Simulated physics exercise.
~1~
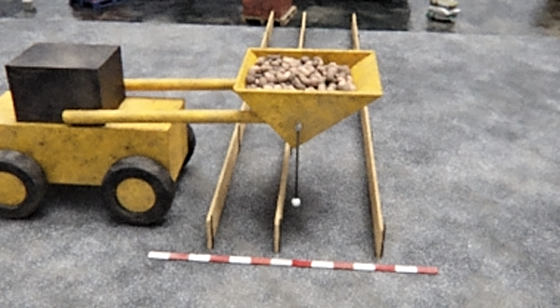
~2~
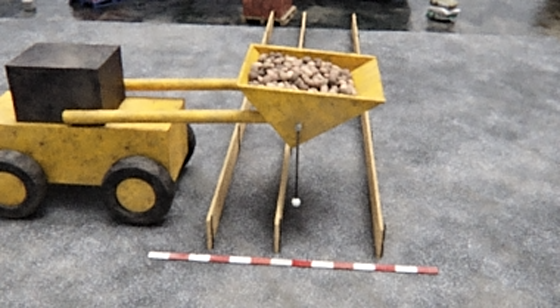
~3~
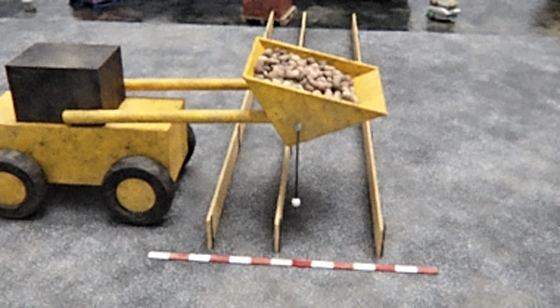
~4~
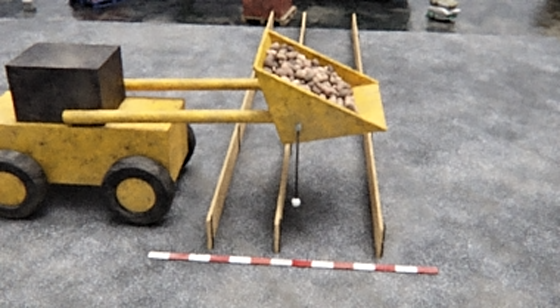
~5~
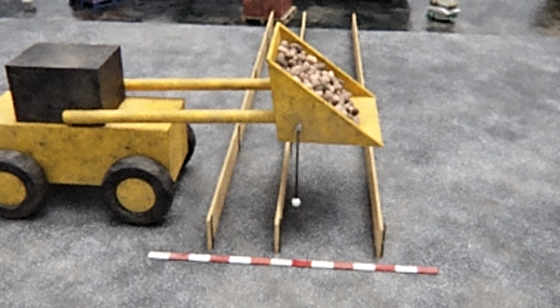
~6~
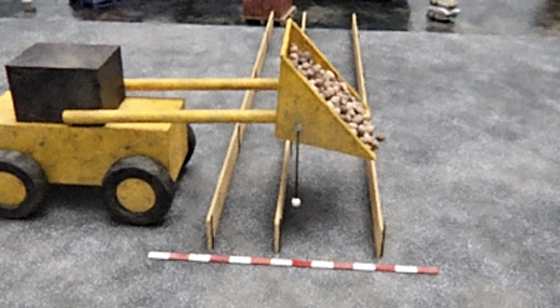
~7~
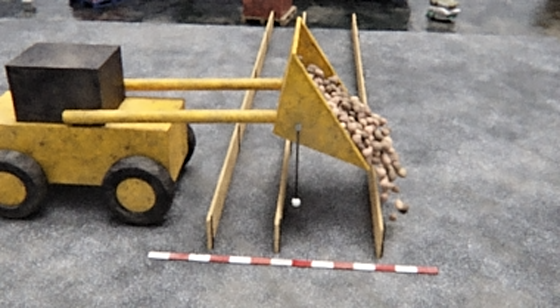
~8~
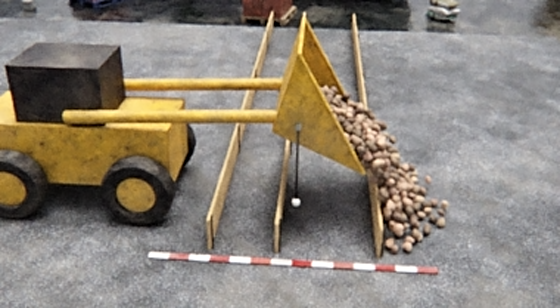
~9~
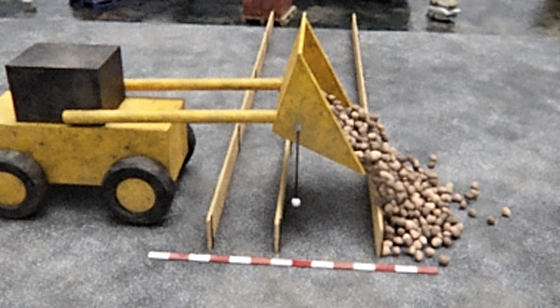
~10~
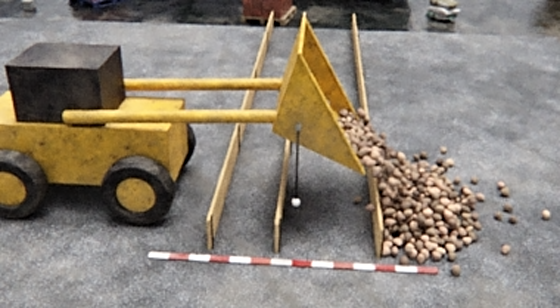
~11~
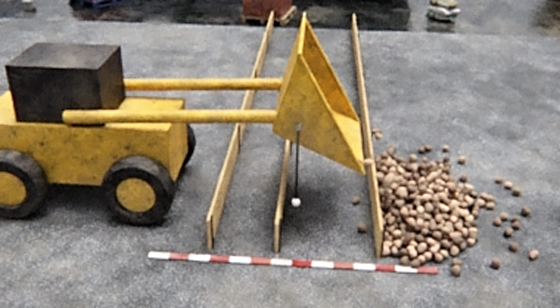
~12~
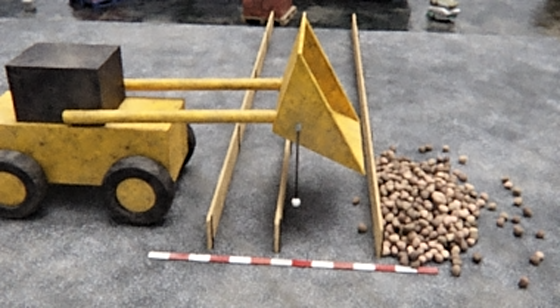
To begin with, a small yellow loader with a dark box on top stands at the left, holding a bucket of brownish stones over three boards laid on a grey floor, with a red and white staff in front. The bucket gradually tips down to the right while the loader stays put. Stones slide to its lip, then spill over the rightmost board. They pour onto the floor beyond it, spreading into a heap as a few roll farther right. Finally the bucket hangs tilted and empty, and the pile lies past the last board.
